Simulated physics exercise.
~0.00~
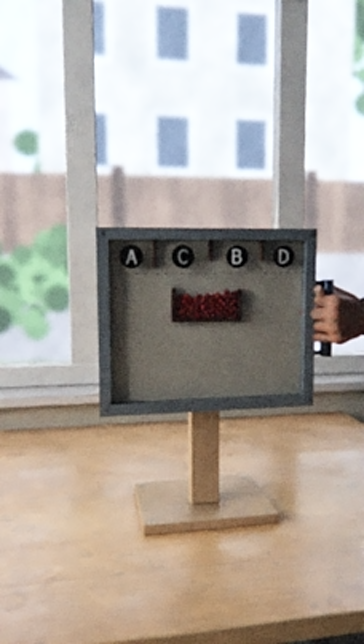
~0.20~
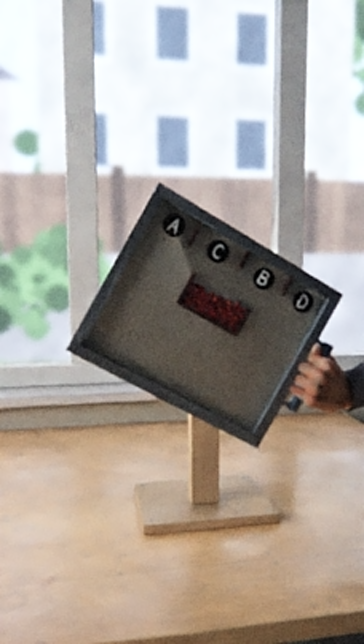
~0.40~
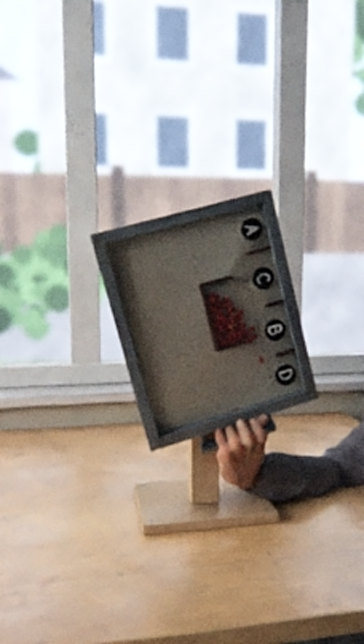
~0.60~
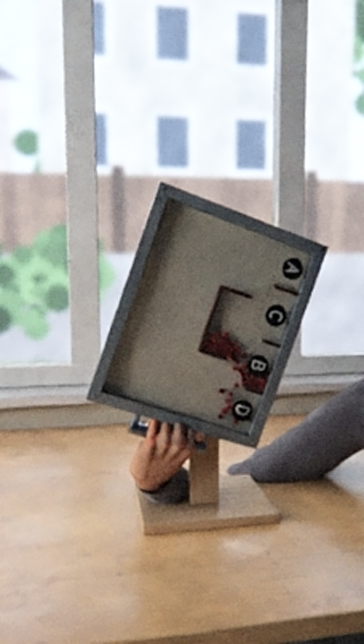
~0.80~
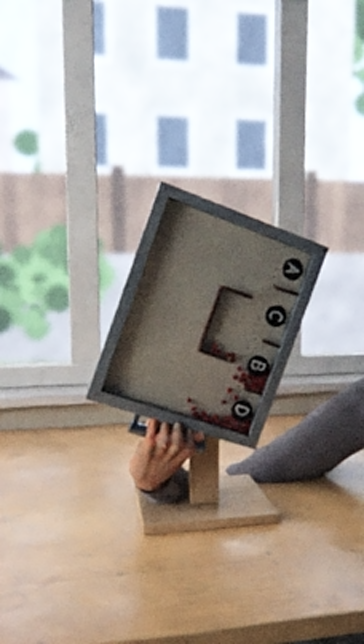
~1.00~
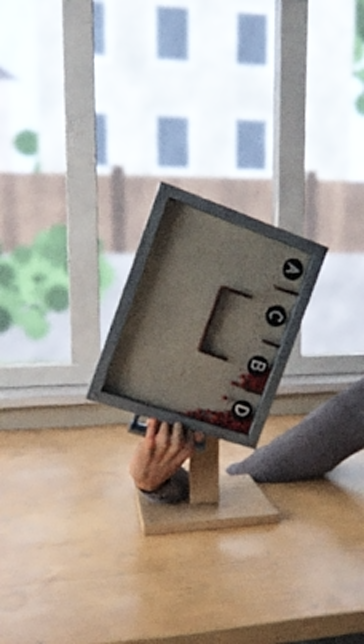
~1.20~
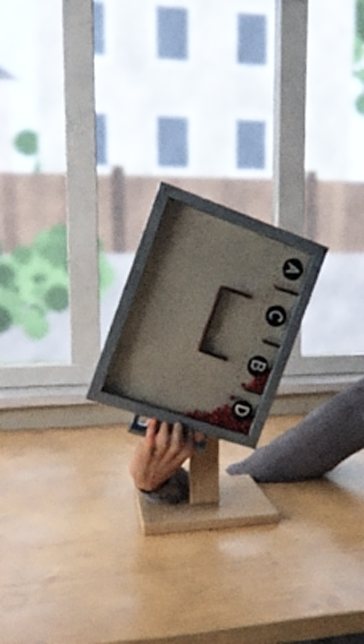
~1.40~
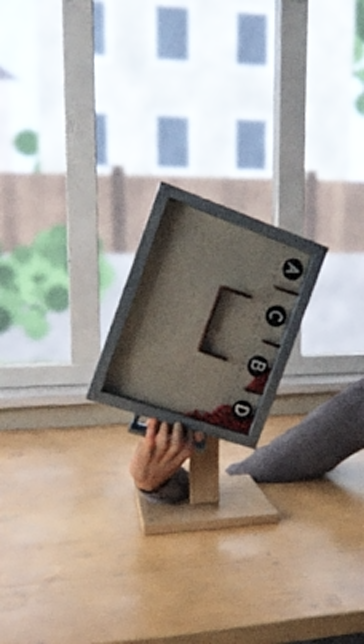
A hand turns the framed box clockwise, and red beads spill into pockets D and B.
